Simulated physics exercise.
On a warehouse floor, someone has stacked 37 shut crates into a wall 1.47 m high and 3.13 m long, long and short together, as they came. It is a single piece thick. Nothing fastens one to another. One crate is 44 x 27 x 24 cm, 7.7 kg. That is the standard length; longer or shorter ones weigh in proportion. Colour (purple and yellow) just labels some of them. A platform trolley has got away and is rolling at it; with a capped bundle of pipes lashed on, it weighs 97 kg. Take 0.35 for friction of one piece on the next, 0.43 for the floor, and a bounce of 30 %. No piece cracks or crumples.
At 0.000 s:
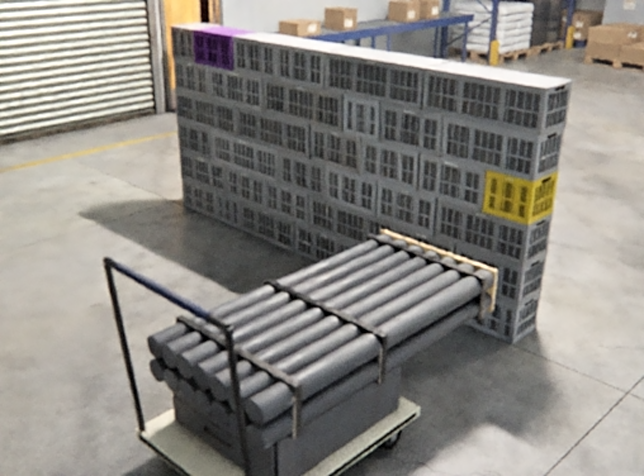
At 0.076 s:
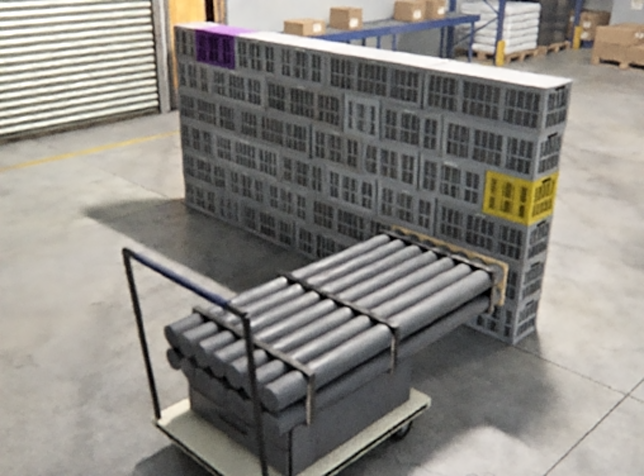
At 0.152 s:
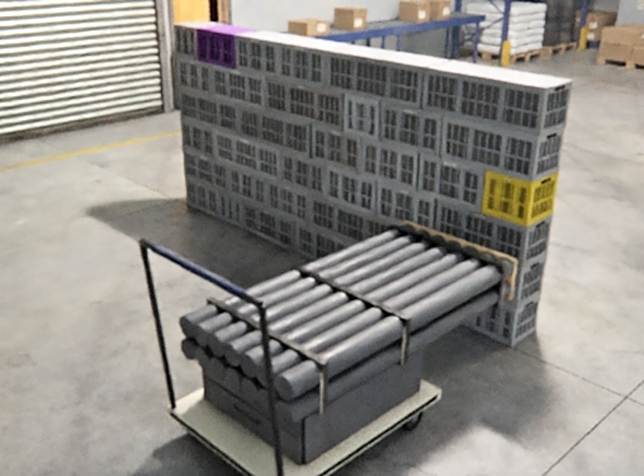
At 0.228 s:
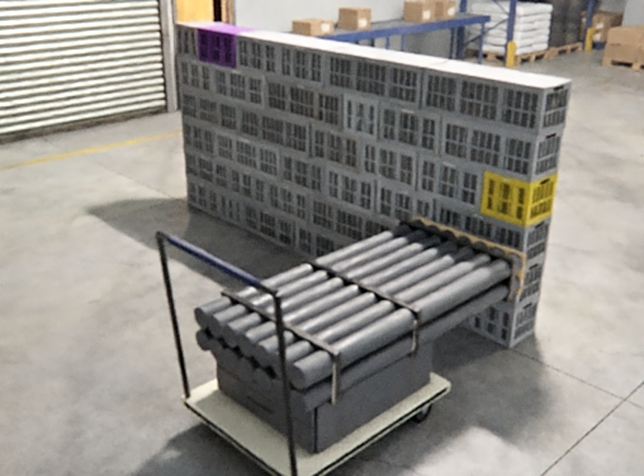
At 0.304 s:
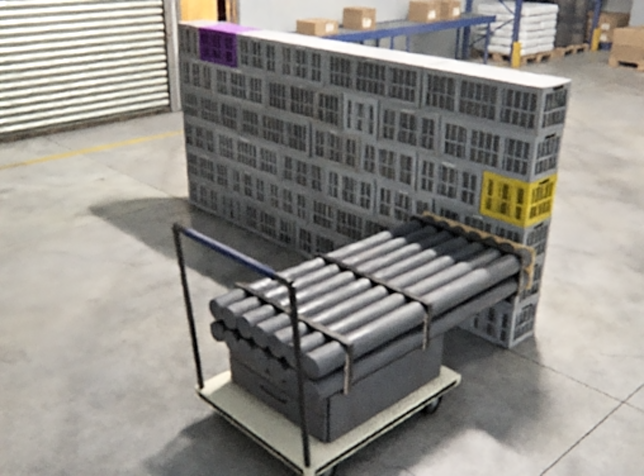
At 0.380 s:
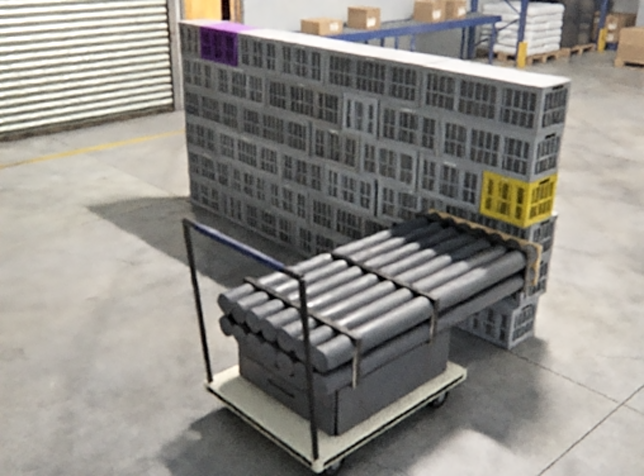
On a warehouse floor, a platform trolley carrying a strapped bundle of grey pipes rolls toward a long wall of stacked grey crates, one purple and one yellow, touches it near the right end and pushes slightly in, shifting a few crates.
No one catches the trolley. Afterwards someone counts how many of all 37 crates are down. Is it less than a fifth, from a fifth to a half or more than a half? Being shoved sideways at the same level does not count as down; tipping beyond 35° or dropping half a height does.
Ending down: Between a fifth and a half.
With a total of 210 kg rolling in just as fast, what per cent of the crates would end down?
In that case about 40 per cent.
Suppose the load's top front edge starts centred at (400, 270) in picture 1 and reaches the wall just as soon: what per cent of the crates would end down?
Then about 30 per cent.
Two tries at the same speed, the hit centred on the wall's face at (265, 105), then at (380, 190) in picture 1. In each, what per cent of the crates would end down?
About 40 then 0 per cent.
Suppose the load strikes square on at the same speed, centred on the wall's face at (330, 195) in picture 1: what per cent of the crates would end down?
Then about 0 per cent.
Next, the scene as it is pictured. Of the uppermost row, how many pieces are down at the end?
The count is 2.
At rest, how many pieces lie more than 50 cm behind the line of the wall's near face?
About 12.
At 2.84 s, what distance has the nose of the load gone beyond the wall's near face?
About 20 cm past it.
After 1.02 s, load 18 cm past the wall's line, still rolling; none of the 37 crates down, 13 disturbed; yellow crate 6° from how it stood.
After 2.52 s, load 19 cm past the wall's line, stopped; none of the 37 crates down, 13 disturbed; yellow crate 26° from how it stood.
After 2.84 s, load 19 cm past the wall's line, stopped; 13 of the 37 crates down; yellow crate 59° from how it stood, 44 cm lower.
After 3.16 s, load 19 cm past the wall's line, stopped; 13 of the 37 crates down; yellow crate on its side.
In the end (3.9 s), load 19 cm past the wall's line, stopped; 13 of the 37 crates down; yellow crate on its side; purple crate unmoved. That is 35 per cent. From the last view, middles, yellow crate near (602, 249), purple crate near (232, 44).
